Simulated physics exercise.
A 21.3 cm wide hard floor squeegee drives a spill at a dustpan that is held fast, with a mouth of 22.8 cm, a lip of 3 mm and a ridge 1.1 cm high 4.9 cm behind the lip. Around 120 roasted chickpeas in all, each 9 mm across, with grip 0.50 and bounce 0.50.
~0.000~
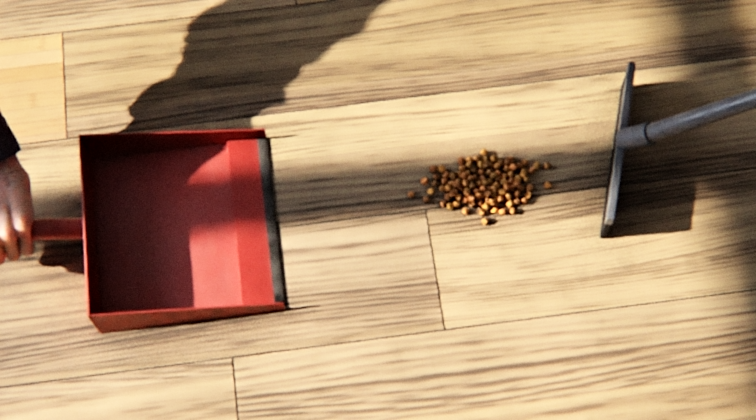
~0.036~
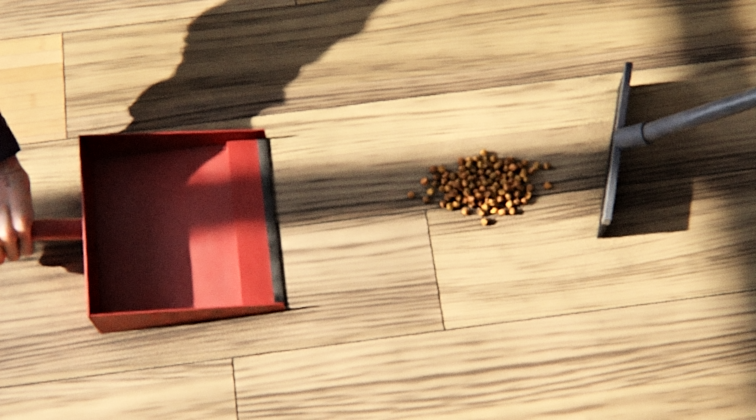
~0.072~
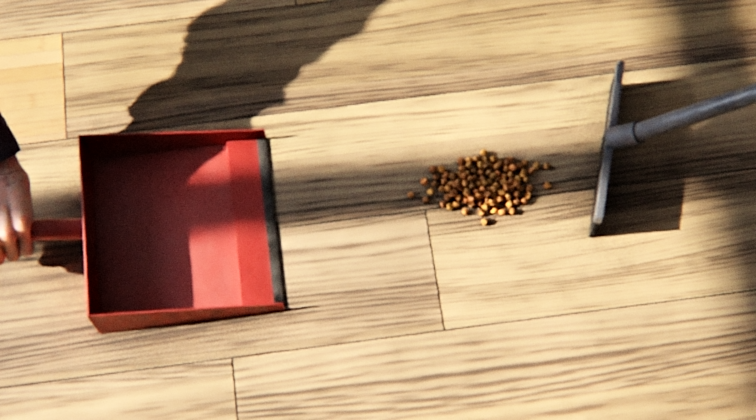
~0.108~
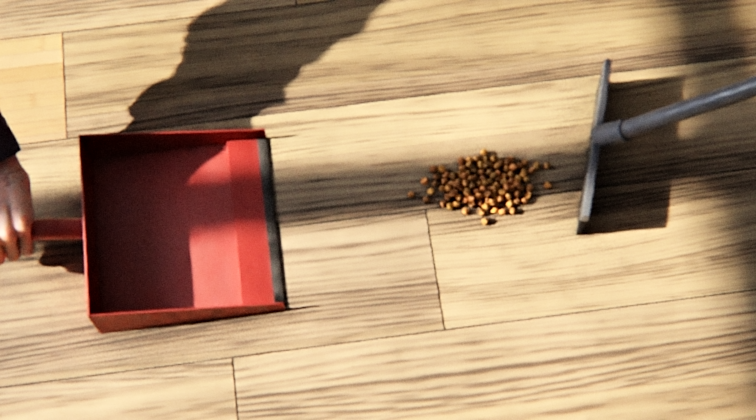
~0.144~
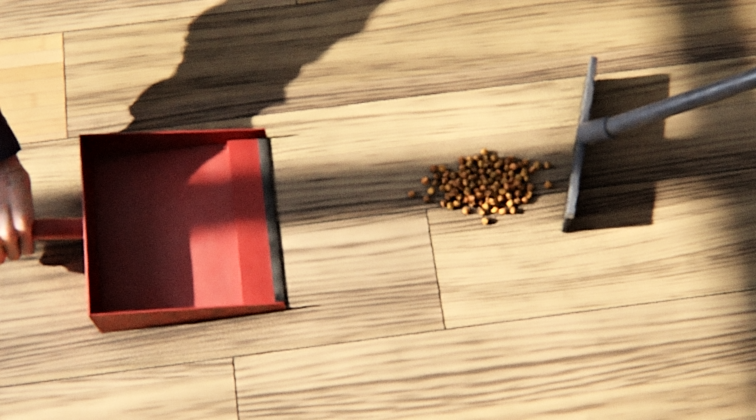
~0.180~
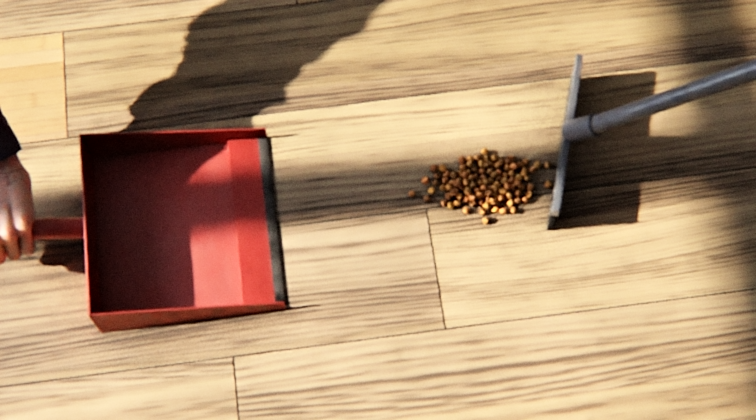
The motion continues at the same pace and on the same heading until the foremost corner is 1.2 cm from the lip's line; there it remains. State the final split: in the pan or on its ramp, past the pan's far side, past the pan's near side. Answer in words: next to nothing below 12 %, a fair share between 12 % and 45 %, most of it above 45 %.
In the pan or on its ramp - a fair share; past the pan's far side - a fair share; past the pan's near side - next to nothing.
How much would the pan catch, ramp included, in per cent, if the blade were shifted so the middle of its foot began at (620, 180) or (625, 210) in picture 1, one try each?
Close to 15 in a hundred, then close to 5 in a hundred.
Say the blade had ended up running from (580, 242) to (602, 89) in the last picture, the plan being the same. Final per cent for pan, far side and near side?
That ends as pan 0, far 0, and near 0.
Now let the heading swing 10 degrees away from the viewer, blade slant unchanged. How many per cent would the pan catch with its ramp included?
Roughly 0 percent.
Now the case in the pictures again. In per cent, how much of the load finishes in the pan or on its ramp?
Around 20 in a hundred.
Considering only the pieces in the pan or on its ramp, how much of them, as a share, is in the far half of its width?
100 per cent.
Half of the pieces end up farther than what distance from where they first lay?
28 cm or so.
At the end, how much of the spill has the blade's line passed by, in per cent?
Estimate: Near 15 %.
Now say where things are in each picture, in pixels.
The first frame shows blade from (610, 220) to (631, 69), moved 0.0 cm, 0 of the pieces shifted so far; middle of the pieces at (485, 182); pan at (170, 234).
The second frame shows blade from (607, 220) to (628, 69), moved 0.3 cm, 0 of the pieces shifted so far; middle of the pieces at (485, 182).
The third frame shows blade from (598, 219) to (620, 68), moved 1.3 cm, 0 of the pieces shifted so far; middle of the pieces at (485, 183).
The fourth frame shows blade from (585, 216) to (607, 66), moved 2.9 cm, 0 of the pieces shifted so far; middle of the pieces at (485, 182).
The fifth frame shows blade from (570, 214) to (593, 64), moved 4.8 cm, 0 of the pieces shifted so far; middle of the pieces at (486, 182).
The sixth frame shows blade from (555, 211) to (578, 61), moved 6.6 cm, 0 of the pieces shifted so far; middle of the pieces at (486, 181); pan at (171, 234). The blade's pace is about 0.51 m/s, heading 16 degrees away from the viewer's side.
After 0.50 s, middle of the blade 21 cm from the lip; 0 % over the lip, far side 5 %, near side 0 %.
After 0.71 s, middle of the blade 11 cm from the lip; 0 % over the lip, far side 20 %, near side 0 %.
After 1.03 s, middle of the blade 5 cm from the lip; 20 % over the lip, far side 35 %, near side 0 %.
At rest (1.5 s), pan 20 %, far side 35 %, near side 0 %, in front of the lip or behind the blade 50 %.
